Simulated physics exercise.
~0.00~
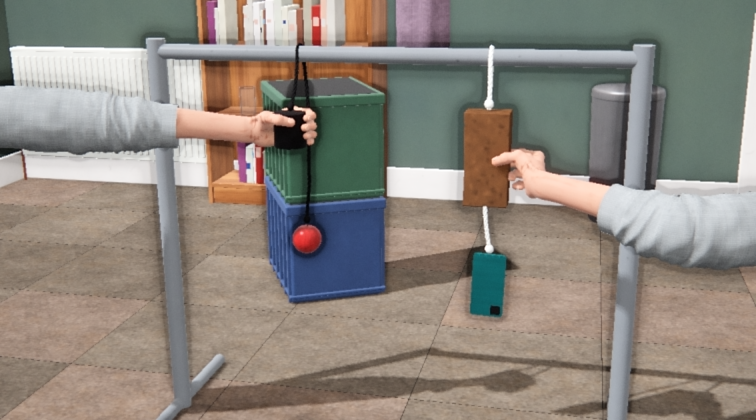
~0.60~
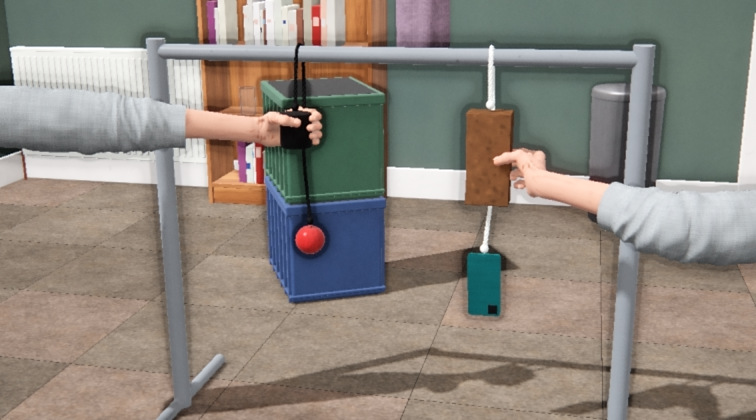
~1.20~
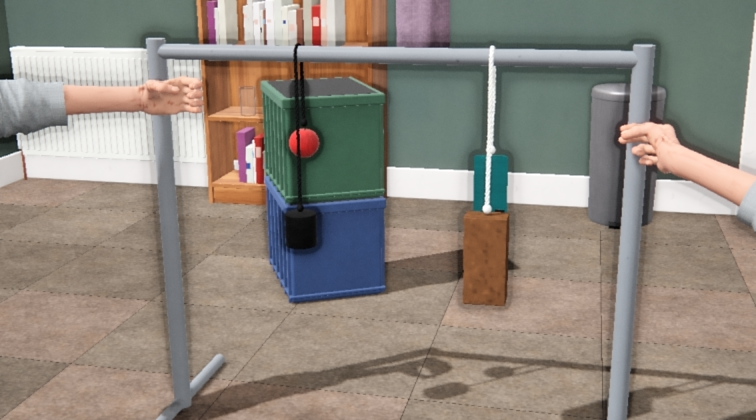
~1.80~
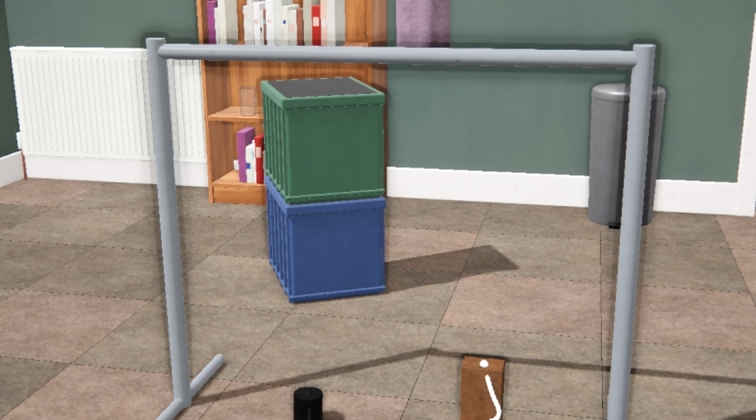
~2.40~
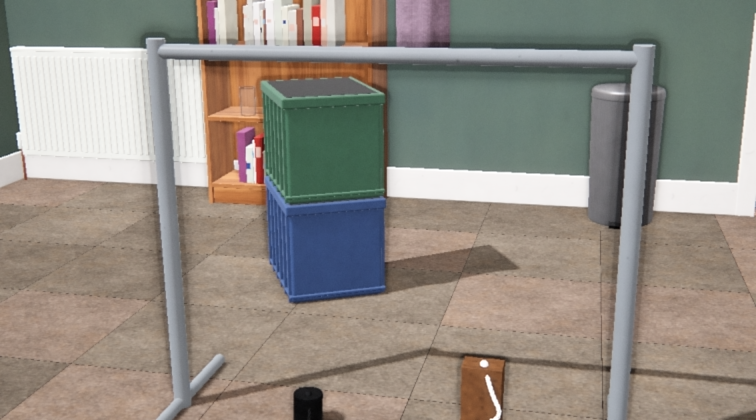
The clip opens on a grey rail with two ropes slung over it, a black one on the left joining a black cylinder and a red ball, and a white one on the right joining a brown block and a smaller teal block. One hand grips the cylinder while another touches the brown block, and everything stays nearly still. The hands then let go and draw back. The cylinder and brown block drop as the ball and teal block rise. Finally the rail is bare, with the cylinder and brown block resting on the floor, white rope beside the block.
